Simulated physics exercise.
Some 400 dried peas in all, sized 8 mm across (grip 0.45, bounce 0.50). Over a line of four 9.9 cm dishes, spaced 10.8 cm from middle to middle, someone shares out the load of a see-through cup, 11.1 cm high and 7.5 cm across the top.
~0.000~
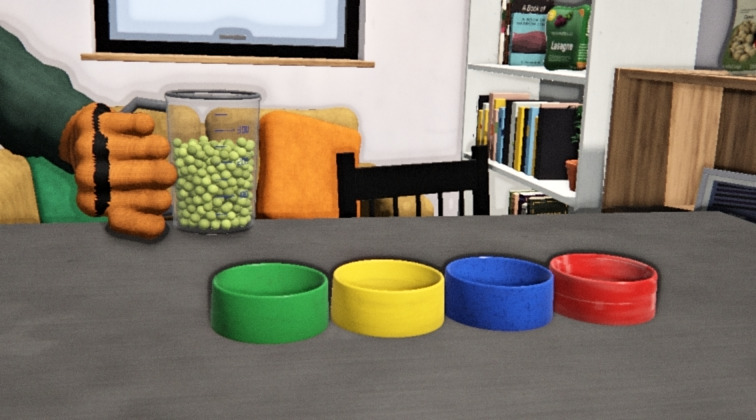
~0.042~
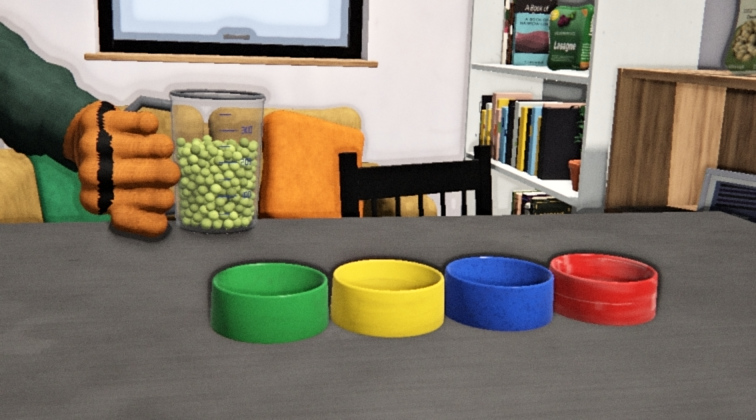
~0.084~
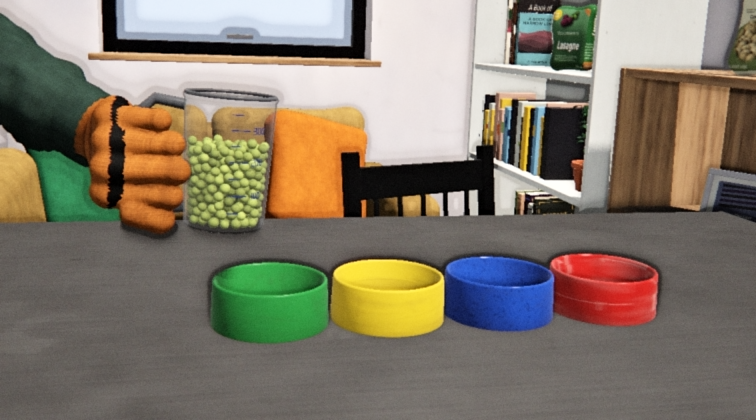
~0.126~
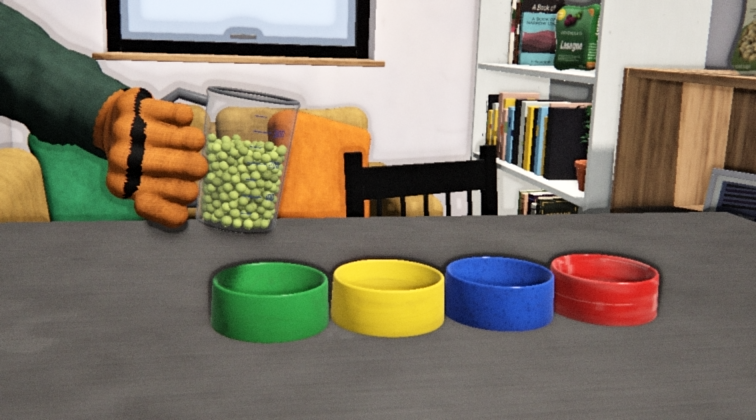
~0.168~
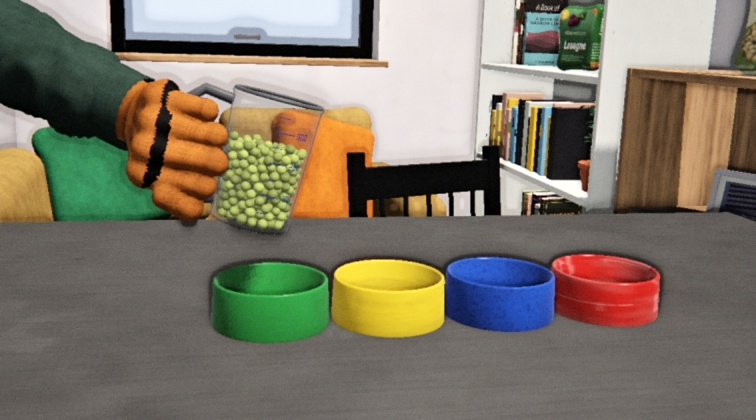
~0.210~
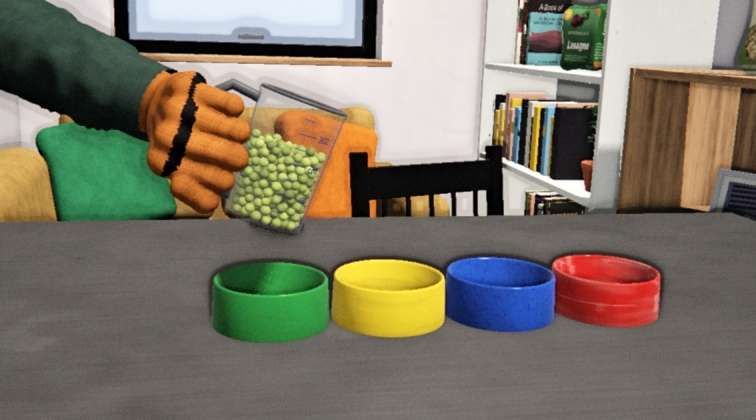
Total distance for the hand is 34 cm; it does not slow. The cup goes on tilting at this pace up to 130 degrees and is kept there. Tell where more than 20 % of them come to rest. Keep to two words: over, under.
Red dish: Over, blue dish: Under, green dish: Under, yellow dish: Under, counter: Over.
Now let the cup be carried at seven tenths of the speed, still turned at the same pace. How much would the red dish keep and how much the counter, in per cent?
Then the red dish gets 80 and the counter 10.
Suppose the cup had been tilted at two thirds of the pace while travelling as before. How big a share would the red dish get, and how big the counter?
Red 90; counter 10.
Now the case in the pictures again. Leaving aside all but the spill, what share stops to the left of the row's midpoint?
Share: About 0 in a hundred.
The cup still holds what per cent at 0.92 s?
Around 95 in a hundred.
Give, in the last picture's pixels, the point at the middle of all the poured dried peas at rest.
(623, 293).
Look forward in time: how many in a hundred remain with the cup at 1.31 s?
Roughly 0 %.
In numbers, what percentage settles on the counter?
Close to 35 per cent, give or take.
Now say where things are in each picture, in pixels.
The first frame shows cup at (214, 160), tilt 0 degrees, lip at (259, 95), moved 0.0 cm; middle of the pieces at (219, 185); green dish at (271, 280); yellow dish at (389, 276); blue dish at (499, 272); red dish at (603, 268).
The second frame shows cup at (217, 160), tilt 1 degrees, lip at (263, 96), moved 0.3 cm; middle of the pieces at (221, 184).
The third frame shows cup at (228, 160), tilt 4 degrees, lip at (276, 98), moved 1.1 cm; middle of the pieces at (230, 184).
The fourth frame shows cup at (245, 160), tilt 8 degrees, lip at (298, 103), moved 2.6 cm; middle of the pieces at (245, 184).
The fifth frame shows cup at (264, 160), tilt 13 degrees, lip at (322, 108), moved 4.2 cm; middle of the pieces at (256, 178).
The sixth frame shows cup at (283, 160), tilt 19 degrees, lip at (345, 114), moved 5.9 cm; middle of the pieces at (273, 177); green dish at (271, 279); yellow dish at (389, 276); blue dish at (501, 273); red dish at (606, 270). Its pace works out near 125 degrees a second; the hand travels 39 cm a second.
Then, at 0.64 s, tilt 72 degrees; cup holds 100 %.
After 0.92 s, tilt 107 degrees; cup holds 95 %.
After 1.31 s, tilt 130 degrees; cup holds 0 %, red 65 %.
At rest (2.2 s), red 65 %, blue 0 %, green 0 %, yellow 0 %, counter 35 %.
